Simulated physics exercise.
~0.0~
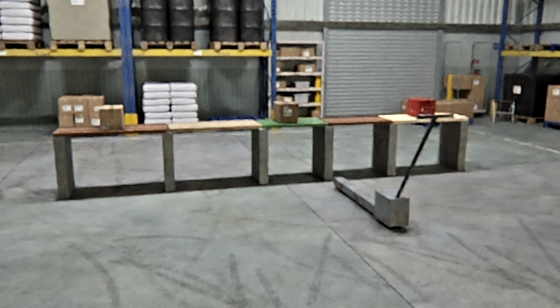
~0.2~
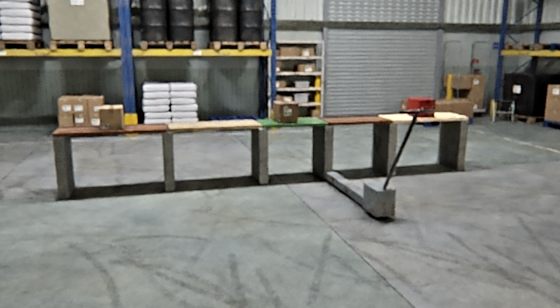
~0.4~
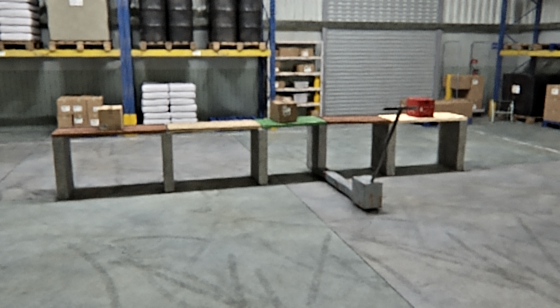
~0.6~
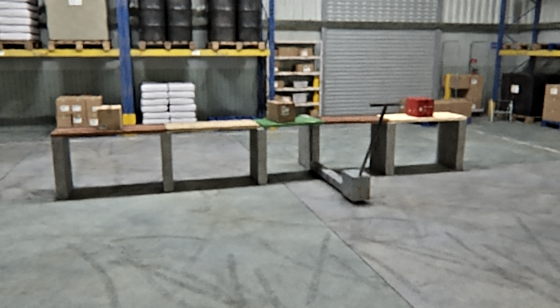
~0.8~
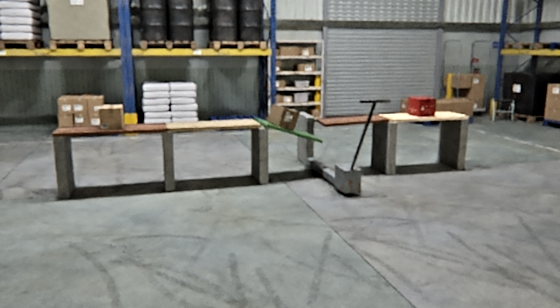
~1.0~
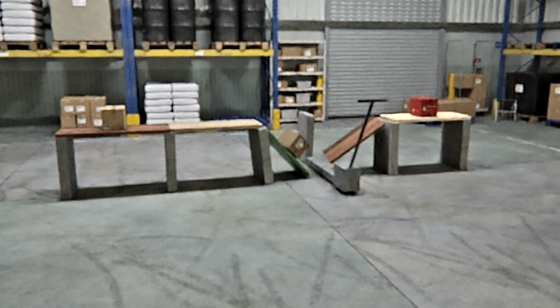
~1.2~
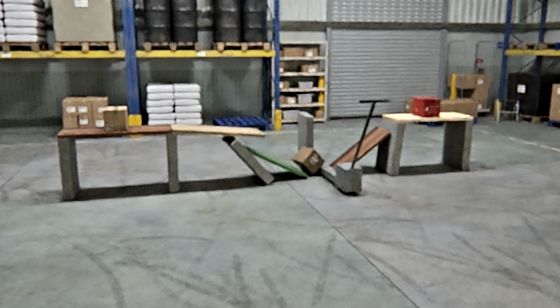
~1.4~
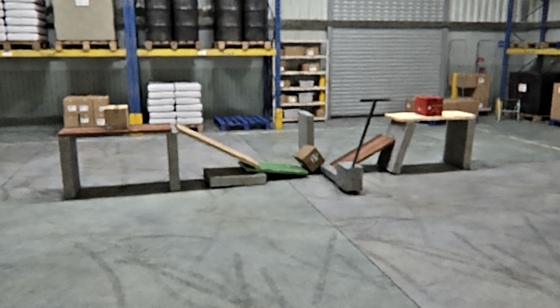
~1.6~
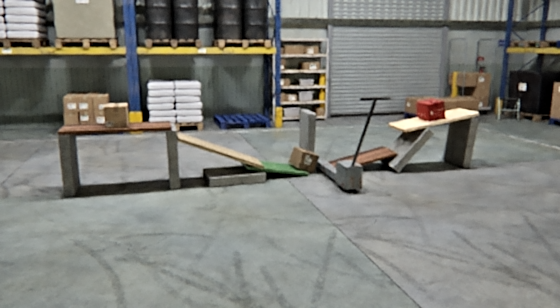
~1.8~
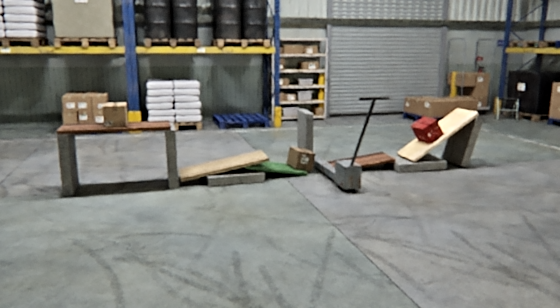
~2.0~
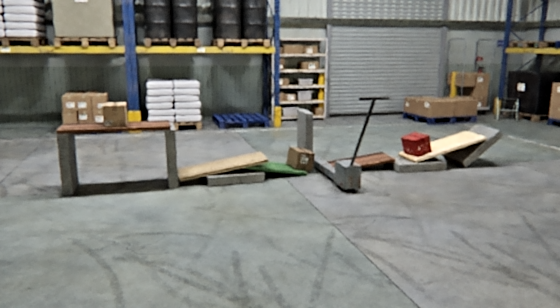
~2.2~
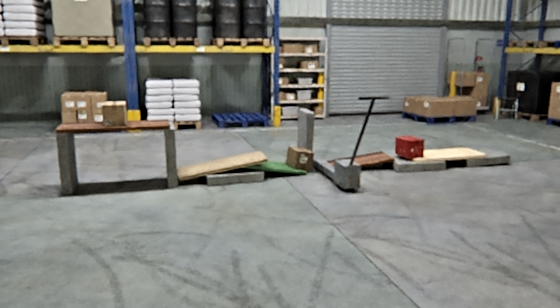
Floor jack sliding left into an upright, boards and cartons collapsing outward on both sides, the left-end section still standing.
